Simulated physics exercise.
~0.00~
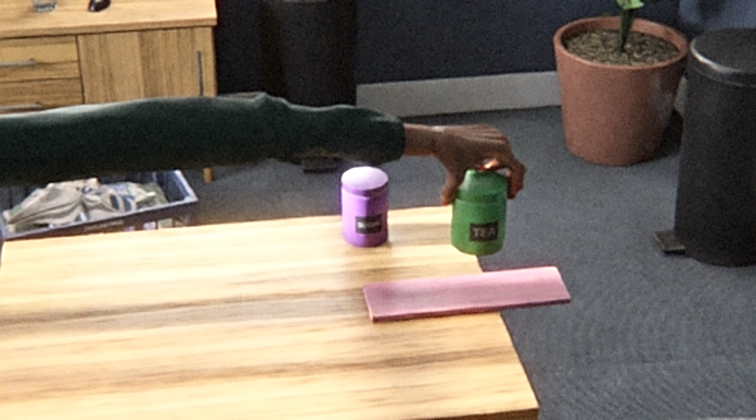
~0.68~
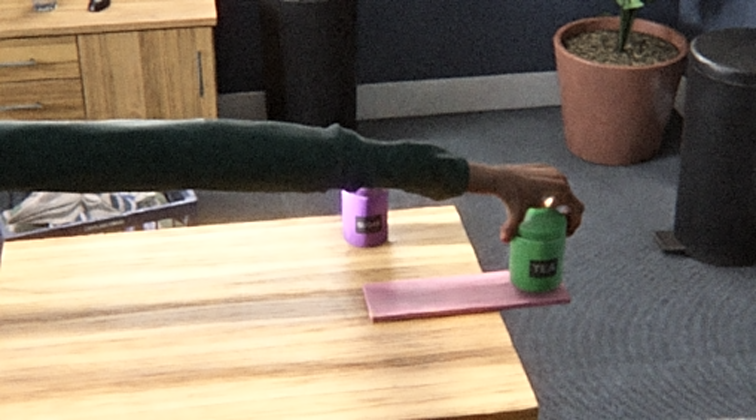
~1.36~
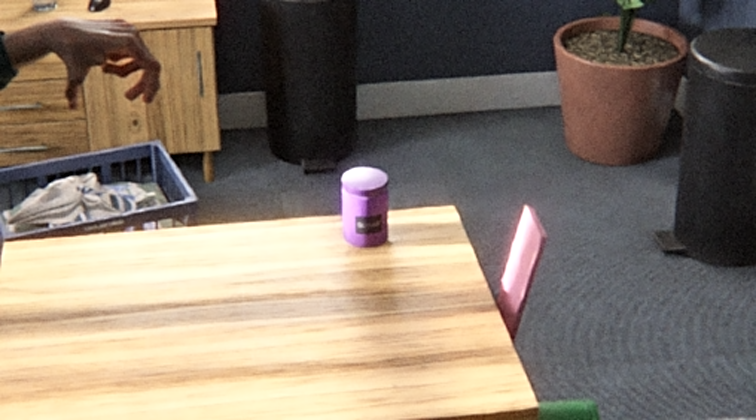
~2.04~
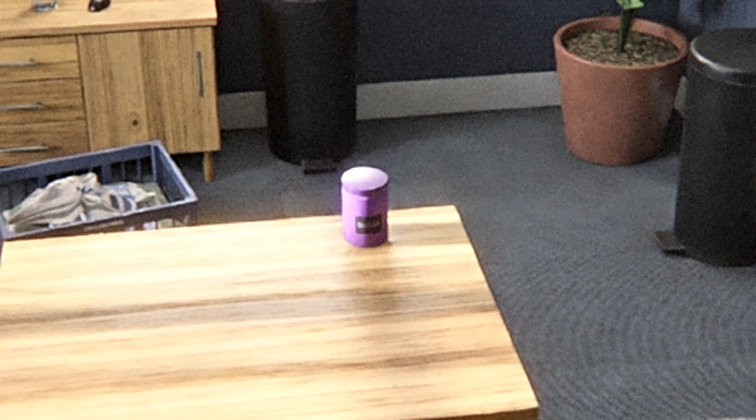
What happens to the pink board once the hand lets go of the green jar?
The board tips over the right edge of the table and comes down, going out of view along with the green jar.
